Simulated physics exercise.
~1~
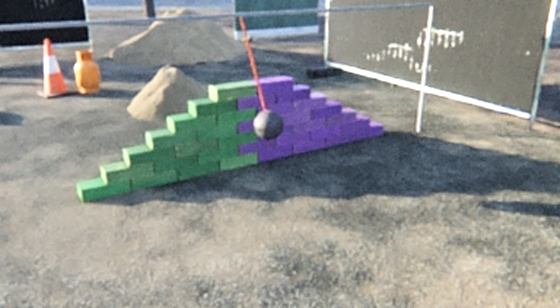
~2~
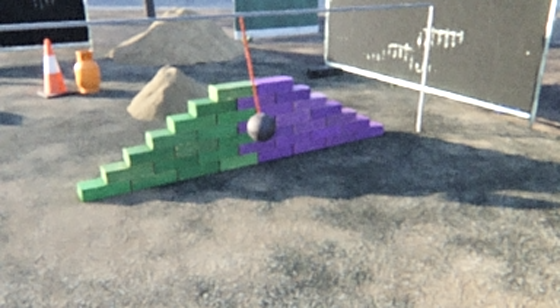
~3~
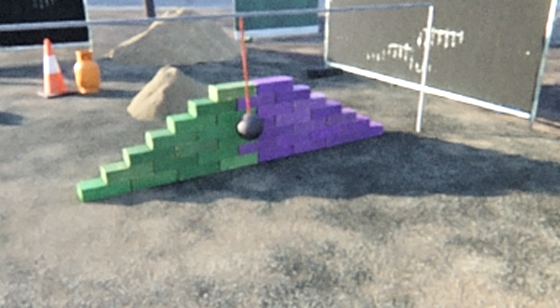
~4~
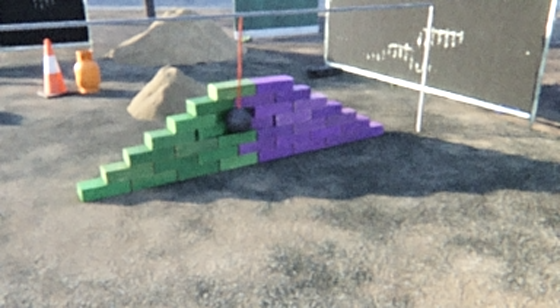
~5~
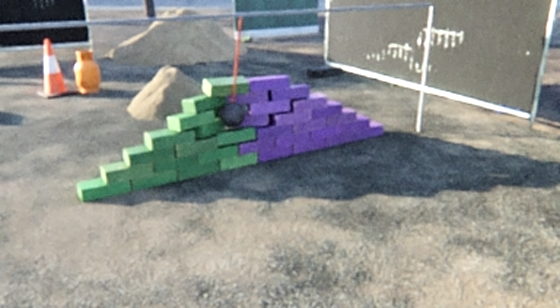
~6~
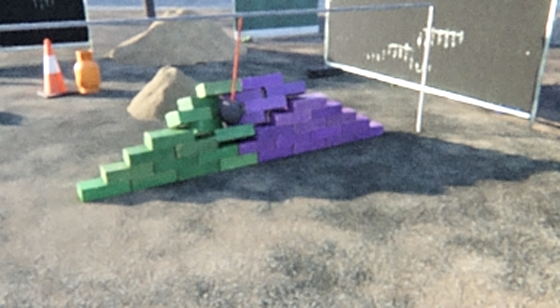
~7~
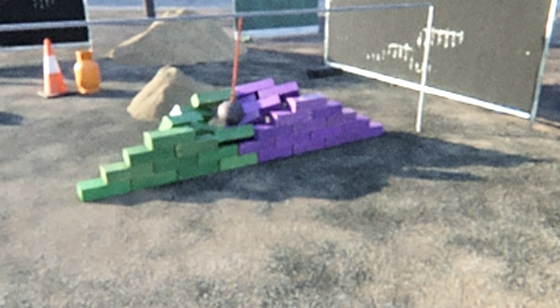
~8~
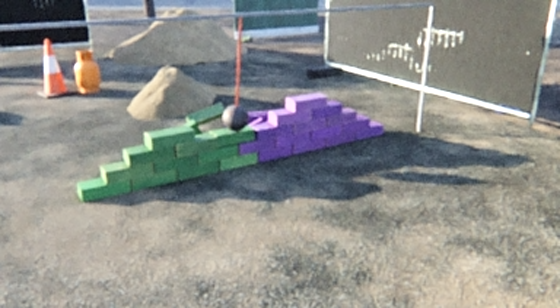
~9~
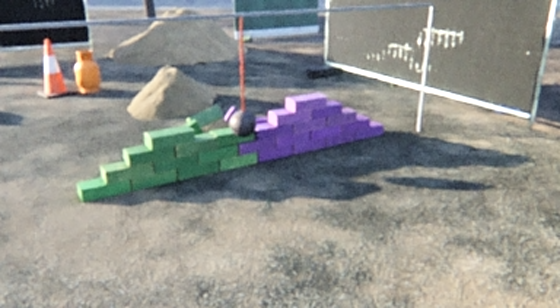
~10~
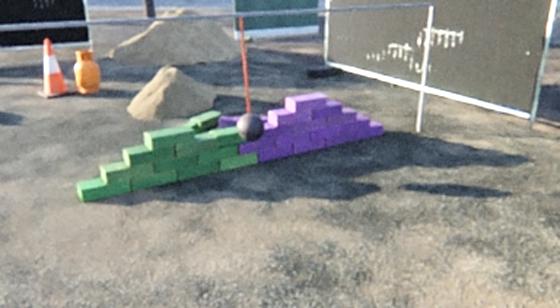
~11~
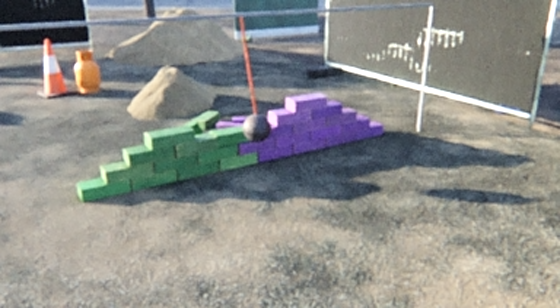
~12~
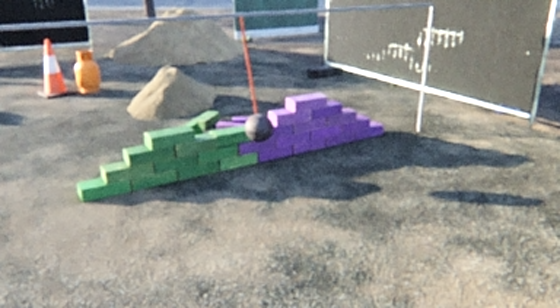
A stepped wall of green and purple blocks stood on rough ground as a dark ball on a red line swung into its upper middle, knocking the top blocks down behind, then drifted back, leaving a gap at the peak with both lower sides still standing.
